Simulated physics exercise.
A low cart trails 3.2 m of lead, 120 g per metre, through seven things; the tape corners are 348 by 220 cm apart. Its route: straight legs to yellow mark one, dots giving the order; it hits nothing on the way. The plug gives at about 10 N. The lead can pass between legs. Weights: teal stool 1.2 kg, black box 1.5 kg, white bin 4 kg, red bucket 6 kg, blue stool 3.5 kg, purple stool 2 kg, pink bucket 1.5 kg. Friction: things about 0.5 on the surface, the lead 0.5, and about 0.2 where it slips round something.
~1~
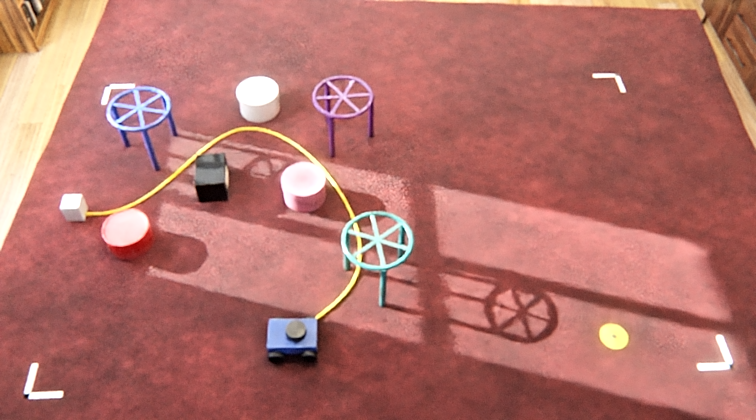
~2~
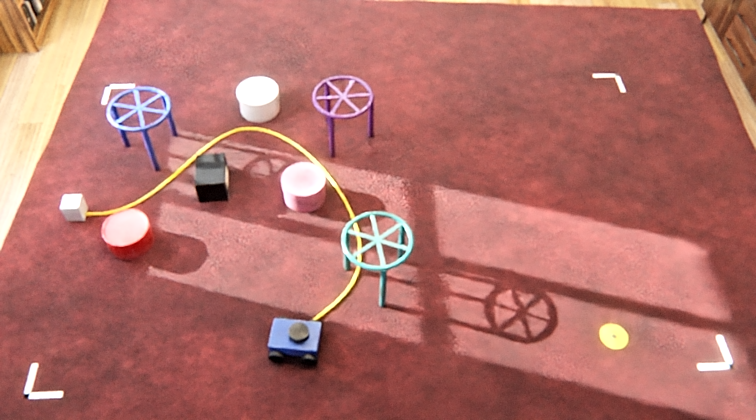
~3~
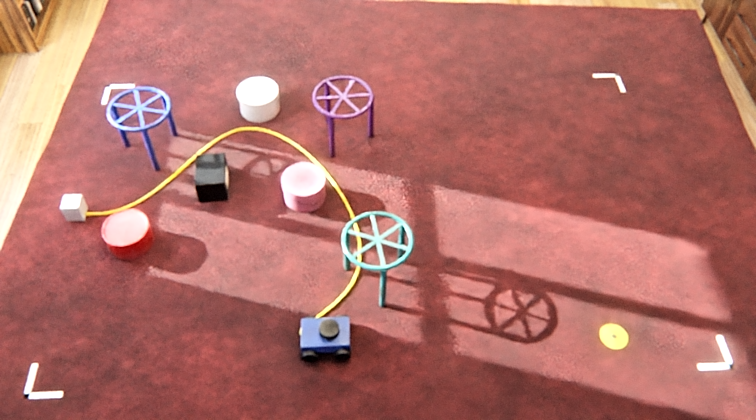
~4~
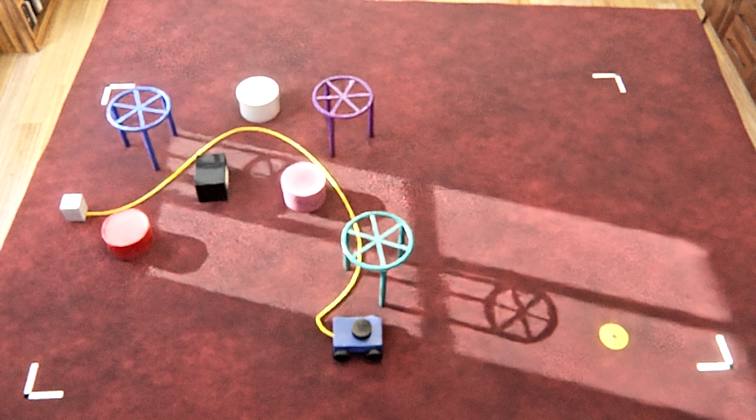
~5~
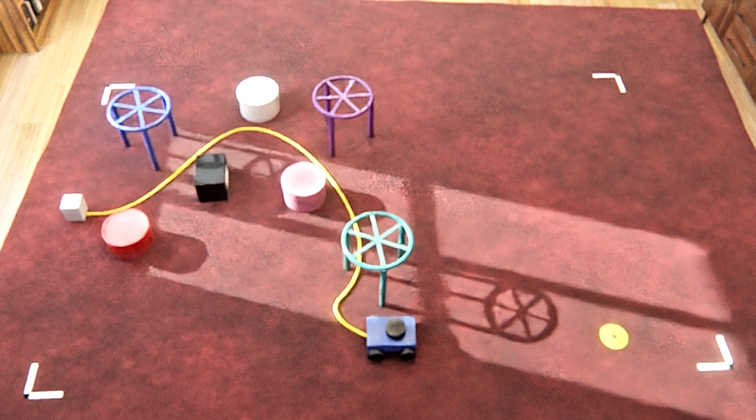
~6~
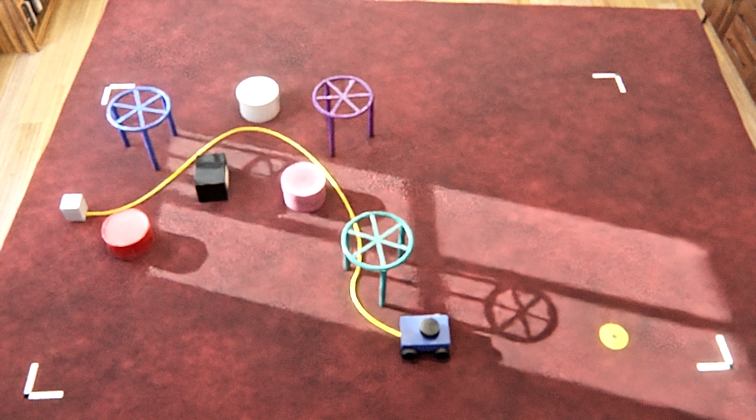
On a dark red surface among stools, bins and a black box, a small blue cart sits near the bottom, joined to a white block by a curving yellow lead. After barely shifting, the cart moves steadily right, and the lead's near end bends and trails behind it beneath the teal stool.
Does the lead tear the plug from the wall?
The plug comes out.
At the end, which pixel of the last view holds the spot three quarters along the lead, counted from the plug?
Around (485, 279).
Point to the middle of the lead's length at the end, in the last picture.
At about (378, 227).
Next, cart at (467, 338), lead slack at the fixed end; nothing else has moved.
Then, cart at (520, 337), lead slack at the fixed end; nothing else has moved.
After that, cart at (569, 334), 7 N at the fixed end; teal stool 12 cm off its start at (391, 224).
Later, cart at (615, 336), plug out; teal stool 22 cm off its start.
At the end, cart at (615, 335), plug out; teal stool 22 cm off its start at (408, 216).
